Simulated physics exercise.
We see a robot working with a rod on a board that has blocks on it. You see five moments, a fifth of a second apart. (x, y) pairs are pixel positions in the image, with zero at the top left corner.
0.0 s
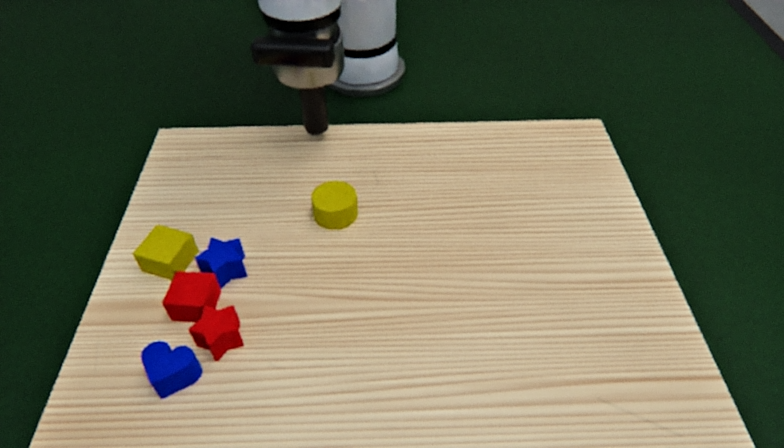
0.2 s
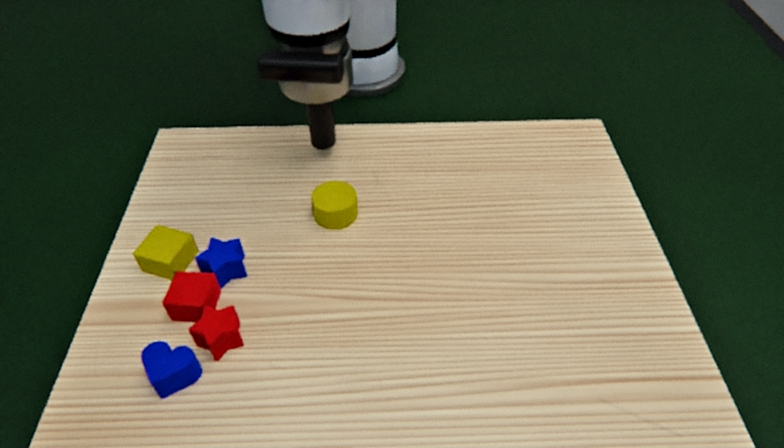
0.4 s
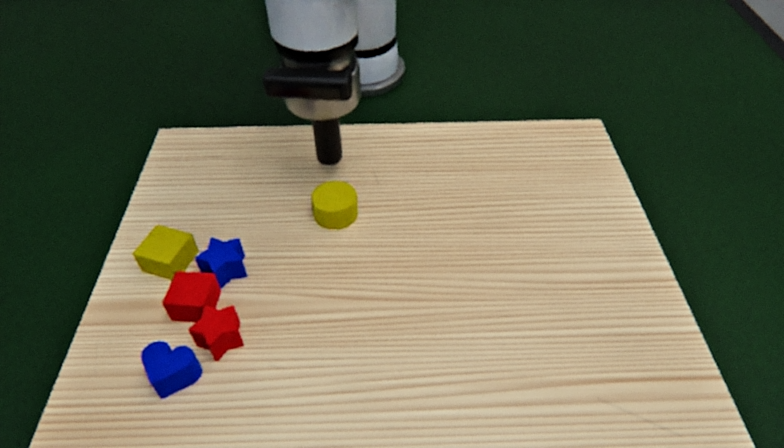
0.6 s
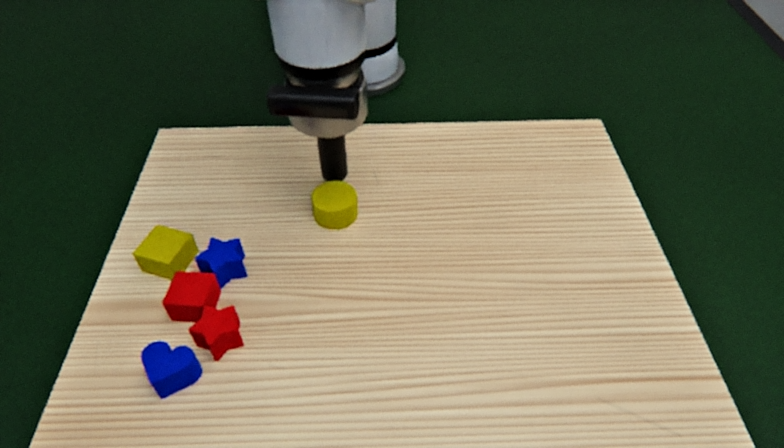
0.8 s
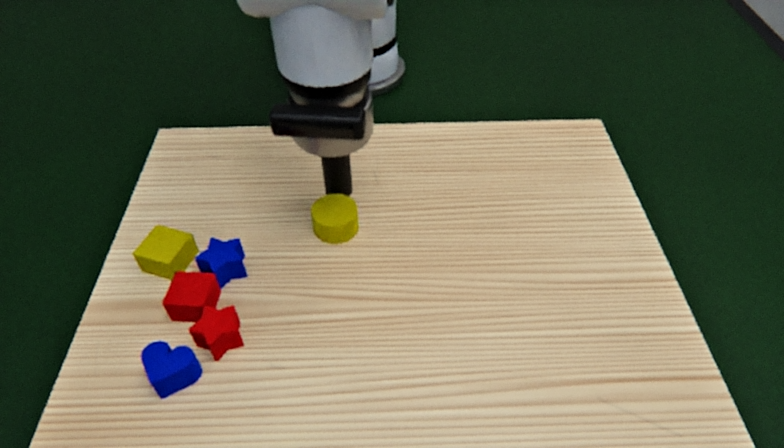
A robot arm moves its rod toward the yellow round block and nudges it forward slightly.
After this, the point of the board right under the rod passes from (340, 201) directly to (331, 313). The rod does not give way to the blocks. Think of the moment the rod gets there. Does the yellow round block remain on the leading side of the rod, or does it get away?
The rod pushes it to the end.
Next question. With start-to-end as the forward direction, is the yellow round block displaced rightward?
Final answer: Yes.
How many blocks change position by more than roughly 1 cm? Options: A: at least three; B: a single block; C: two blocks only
I choose B.
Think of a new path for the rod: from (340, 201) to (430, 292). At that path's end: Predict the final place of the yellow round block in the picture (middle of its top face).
It is at (338, 233).
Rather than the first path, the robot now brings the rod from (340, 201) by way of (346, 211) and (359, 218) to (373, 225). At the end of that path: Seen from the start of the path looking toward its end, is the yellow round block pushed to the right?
Yes, I think so.
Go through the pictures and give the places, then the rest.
Lower end of the rod at (317, 128), tops of blocks, yellow round block at (334, 195), in the first frame.
Rod at (324, 142), blocks as before, in the second frame.
Rod at (330, 157), blocks as before, in the third frame.
Rod at (335, 174), blocks as before, in the fourth frame.
Rod at (339, 191), yellow round block at (334, 209), in the fifth frame.
On the path given first. One third of the way, rod at (336, 225); yellow round block at (329, 246).
Two thirds of the way, rod at (333, 262); yellow round block at (320, 287).
At the end, rod at (330, 303); yellow round block at (307, 330).
